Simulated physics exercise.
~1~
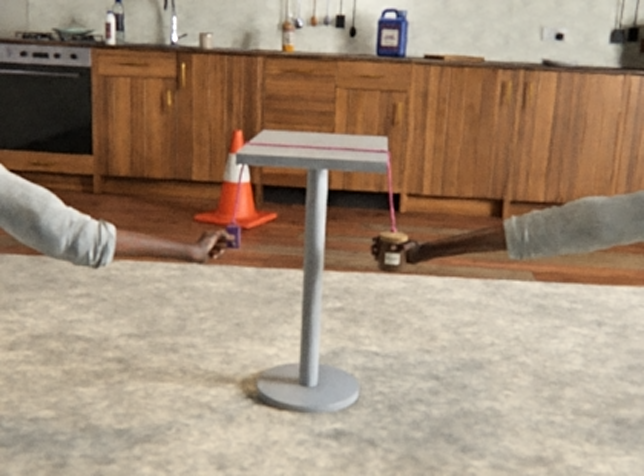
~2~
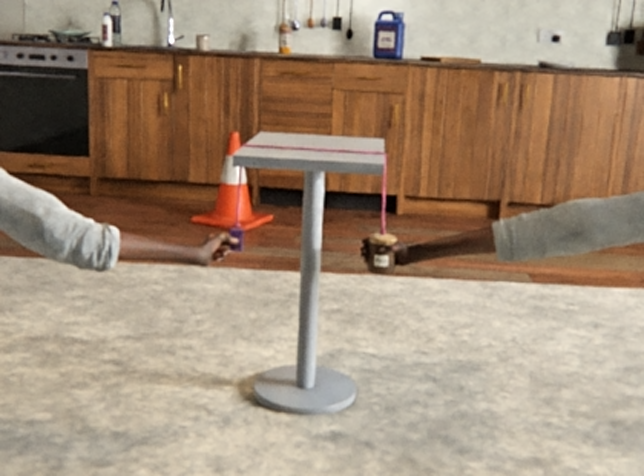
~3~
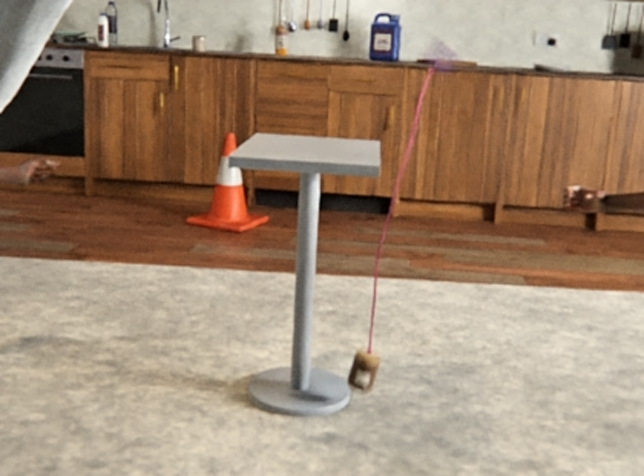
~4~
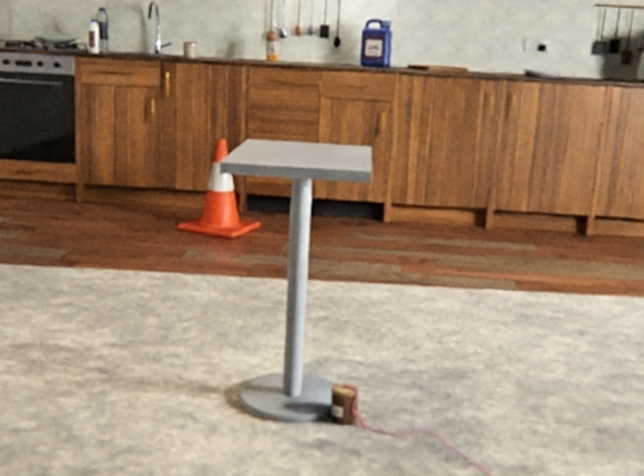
In a kitchen, two hands held a small purple object and a jar on a pink string draped over a gray stand, then let go; the jar dropped to the floor, the string whipped off rightwards, and the jar ended beside the base.
